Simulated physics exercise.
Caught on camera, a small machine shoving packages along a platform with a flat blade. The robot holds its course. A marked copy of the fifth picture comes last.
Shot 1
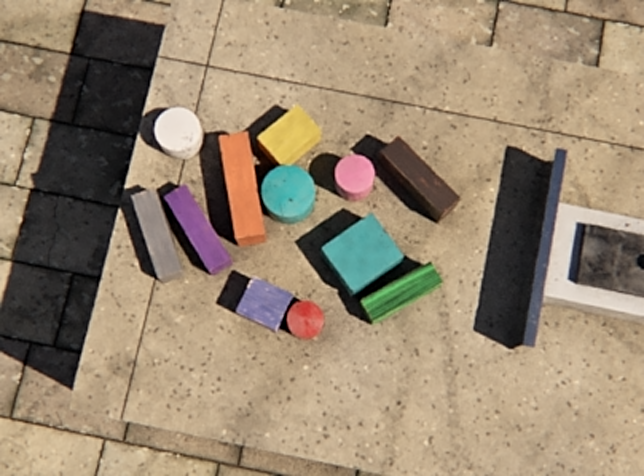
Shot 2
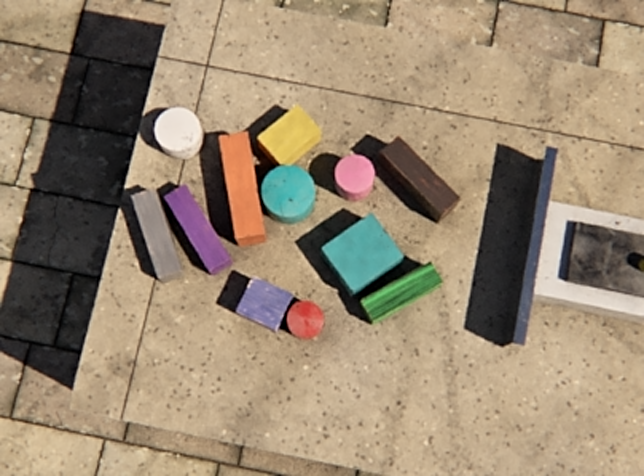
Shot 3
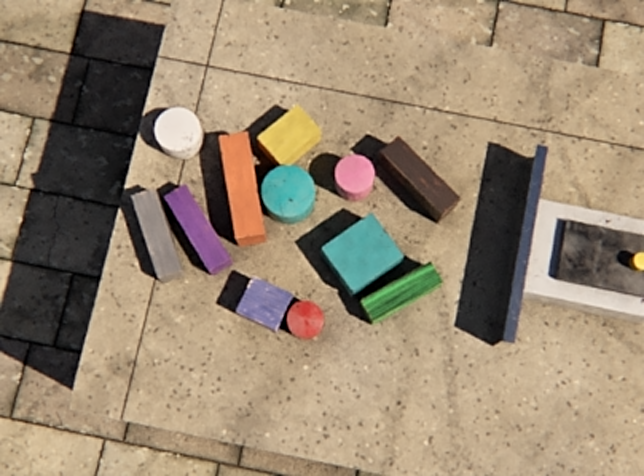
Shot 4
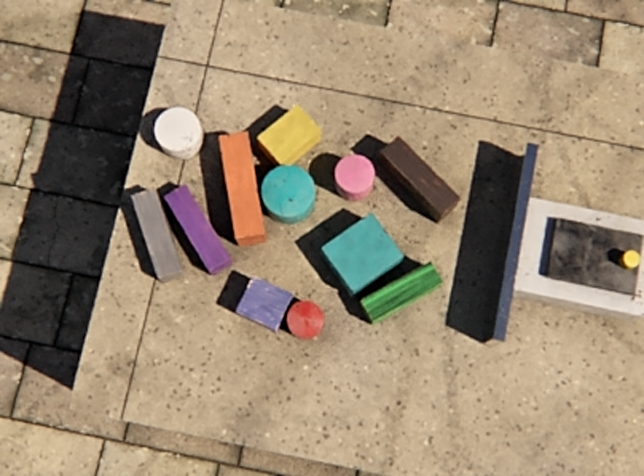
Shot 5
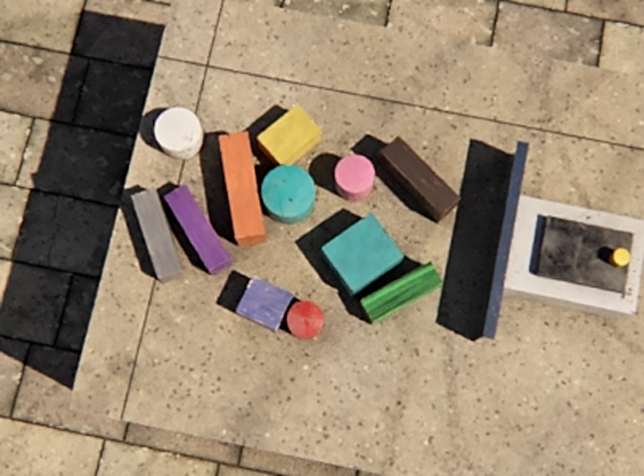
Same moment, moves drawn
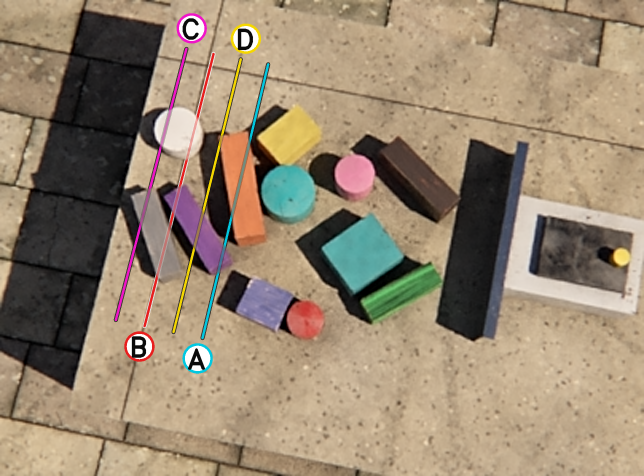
A small pale machine with a wide dark blue blade creeps slowly left from the right edge of a sunlit, speckled stone platform, seen from above by a still camera. White, yellow, orange, purple and grey pieces lie at left, with turquoise, pink, brown, green, blue and red ones toward the middle. The blade edges nearer without touching them, a yellow knob comes into view behind it, and every piece stays still.
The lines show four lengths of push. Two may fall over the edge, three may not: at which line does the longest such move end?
Up to line A.
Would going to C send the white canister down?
By then, yes.
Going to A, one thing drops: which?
It is the grey bar.
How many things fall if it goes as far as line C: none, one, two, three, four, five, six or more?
In all, six or more.
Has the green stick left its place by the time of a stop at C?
Yes.
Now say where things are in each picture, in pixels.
In the first frame, robot (618, 260); pink canister (354, 179); turquoise crate (362, 255).
In the second frame, robot (608, 259); orange bar (243, 190).
In the third frame, robot (598, 257); red canister (305, 321).
In the fourth frame, robot (588, 255); grey bar (159, 236).
In the fifth frame, robot (578, 253); green stick (401, 293); white canister (180, 134); blue crate (265, 305).
On the copy, A at (236, 197); B at (180, 186); C at (152, 180); D at (208, 191).
On A. First, robot (480, 233); black bar (378, 158); green stick (357, 299).
Then, robot (381, 214); white canister (165, 131); purple bar (181, 227).
Finally, robot (307, 199); grey bar over the edge; white canister (149, 114); one fallen.
By contrast, B drops five; C drops eight; D drops three.
